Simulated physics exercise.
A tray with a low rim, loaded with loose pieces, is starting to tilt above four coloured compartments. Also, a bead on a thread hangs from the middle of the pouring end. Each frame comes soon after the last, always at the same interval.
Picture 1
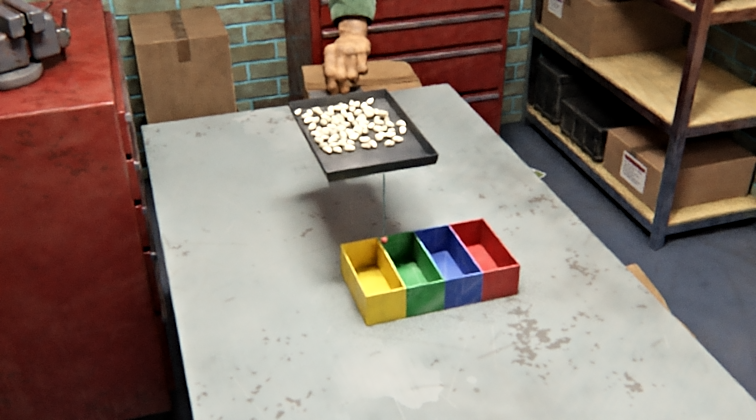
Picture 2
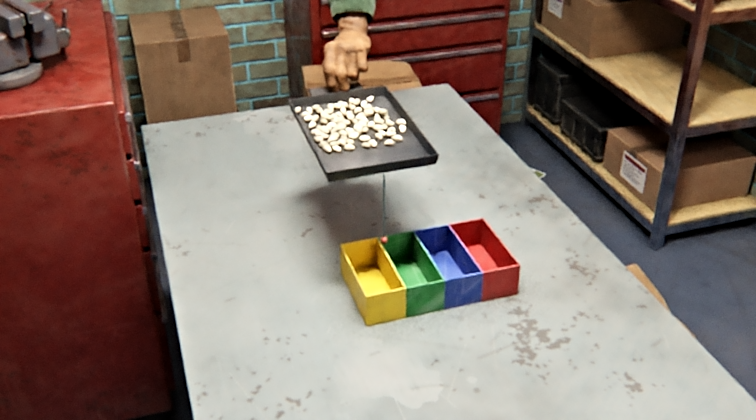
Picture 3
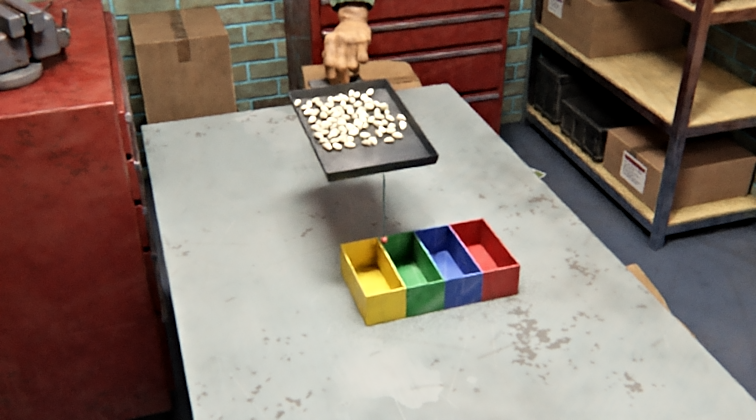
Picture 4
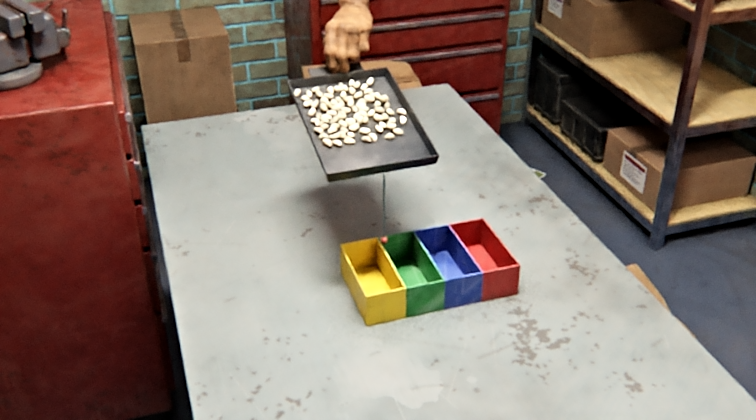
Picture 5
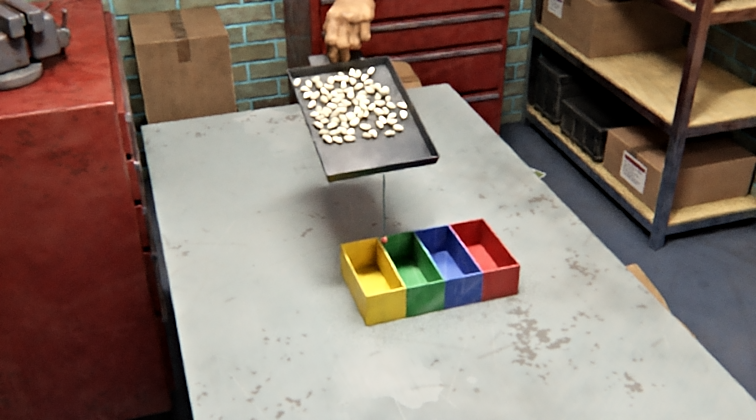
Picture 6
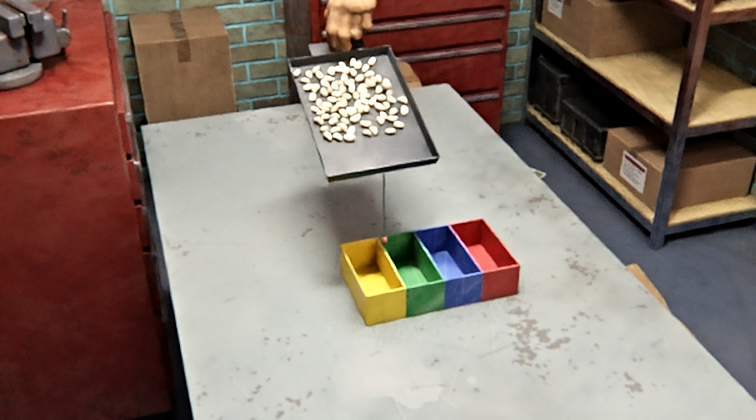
A dark tray of white beans tilted gradually as a hand raised its far end, while the beans stayed bunched on it above a box with yellow, green, blue and red compartments.
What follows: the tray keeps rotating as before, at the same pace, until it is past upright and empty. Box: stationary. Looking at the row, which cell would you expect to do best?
I would expect the yellow cell to do best.
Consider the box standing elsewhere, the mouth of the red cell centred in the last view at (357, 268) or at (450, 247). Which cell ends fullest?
The red cell, then the green cell.
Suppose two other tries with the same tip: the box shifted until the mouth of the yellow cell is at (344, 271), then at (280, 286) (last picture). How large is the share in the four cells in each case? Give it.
Near 100 and 80 percent respectively.
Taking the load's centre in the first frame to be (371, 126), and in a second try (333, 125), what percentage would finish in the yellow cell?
Near 40 per cent and near 30 per cent.
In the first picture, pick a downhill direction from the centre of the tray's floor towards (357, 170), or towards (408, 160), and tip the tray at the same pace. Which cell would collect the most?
The yellow cell first, the blue one second.
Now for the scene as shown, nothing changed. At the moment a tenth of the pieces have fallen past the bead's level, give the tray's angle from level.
About 80°.
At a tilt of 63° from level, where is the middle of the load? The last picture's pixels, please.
I'd put it at about (375, 158).
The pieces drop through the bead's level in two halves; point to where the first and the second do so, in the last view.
The opening half passes (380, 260), the closing half (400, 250).
Shortly afterwards, tray tipped steeply; all but a few on the tray; a little falling or outside the box.
Next, tray tipped past a quarter turn; near two thirds on the tray; a little in the yellow cell; only a few in the green cell; only a few in the blue cell; near a quarter falling or outside the box.
Some moments later, tray tipped past a quarter turn; near half in the yellow cell; near a quarter in the green cell; a little in the blue cell; near a quarter falling or outside the box.
In the end, tray tipped past a quarter turn; near half in the yellow cell; near a quarter in the green cell; a little in the blue cell; none at all in the red cell; near a quarter outside the box.
